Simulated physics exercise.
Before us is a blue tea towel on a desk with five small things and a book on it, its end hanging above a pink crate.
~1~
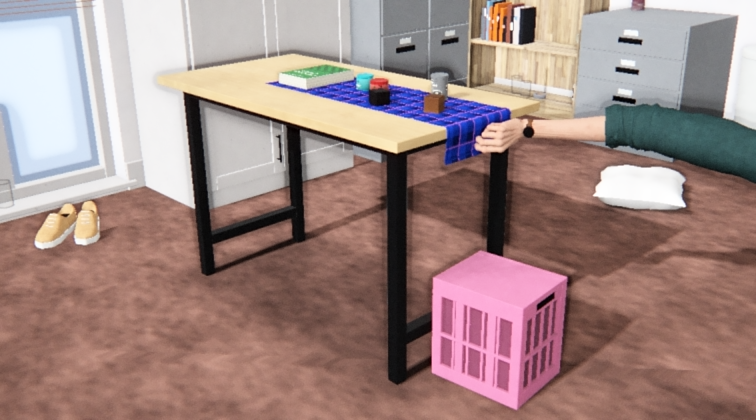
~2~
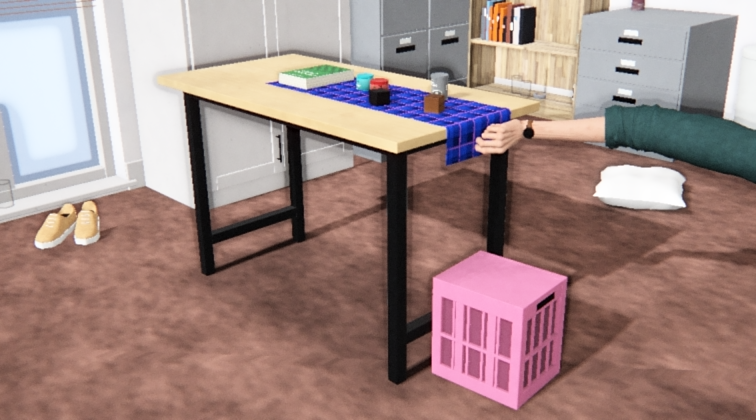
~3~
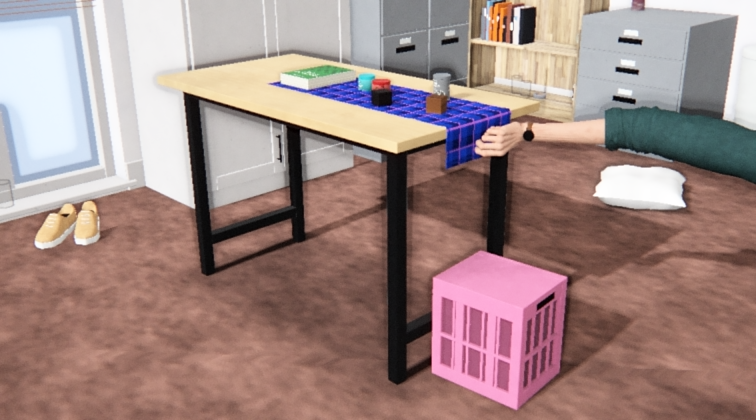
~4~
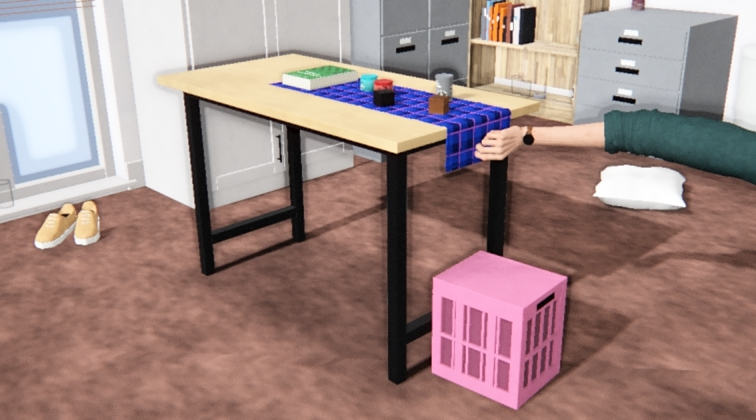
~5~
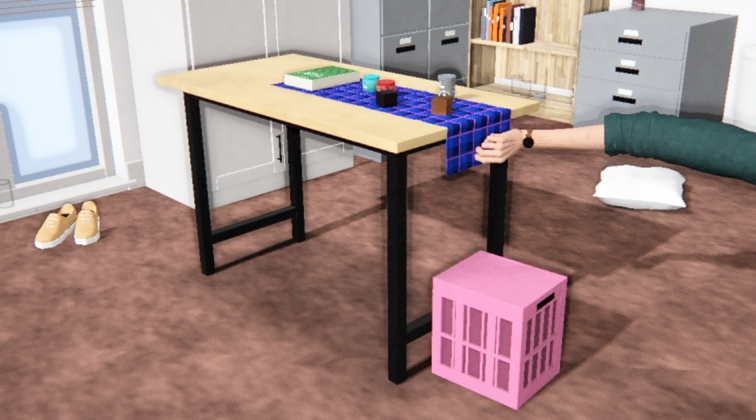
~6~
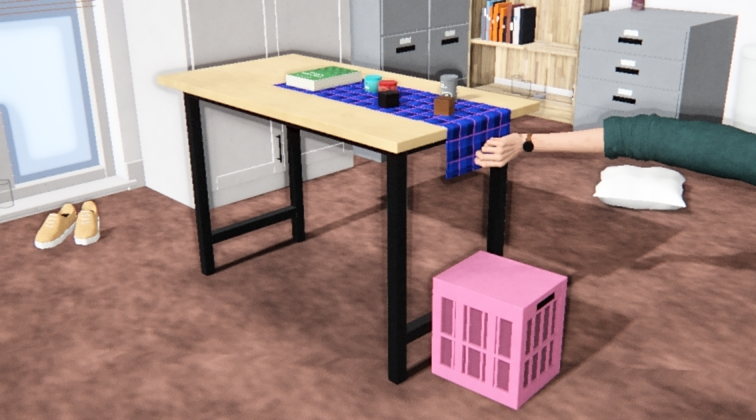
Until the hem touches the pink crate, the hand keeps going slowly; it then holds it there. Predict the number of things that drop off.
Three things are going to come down.
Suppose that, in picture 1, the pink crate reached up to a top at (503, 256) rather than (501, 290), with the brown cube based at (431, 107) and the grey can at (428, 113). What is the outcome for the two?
Well, the brown cube is dislodged, and the grey can is dislodged.
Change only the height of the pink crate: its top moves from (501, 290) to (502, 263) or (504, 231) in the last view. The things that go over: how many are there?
In that event, 2 and 1.
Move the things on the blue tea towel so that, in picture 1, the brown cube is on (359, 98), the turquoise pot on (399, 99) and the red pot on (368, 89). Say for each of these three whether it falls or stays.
Short version: Brown cube stays, turquoise pot drops, red pot stays.
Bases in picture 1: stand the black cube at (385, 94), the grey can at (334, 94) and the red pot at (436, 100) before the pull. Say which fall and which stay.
Briefly: Black cube stays; grey can stays; red pot drops.
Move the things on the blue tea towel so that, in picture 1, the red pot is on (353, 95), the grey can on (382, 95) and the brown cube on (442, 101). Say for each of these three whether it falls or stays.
The red pot is still on top, the grey can is still on top, the brown cube is off the top.
Soon after, hem near (478, 211); brown cube gone.
Then, hem near (478, 251); brown cube and grey can gone.
At rest, hem on the crate; brown cube, grey can and black cube gone. It carries off three.
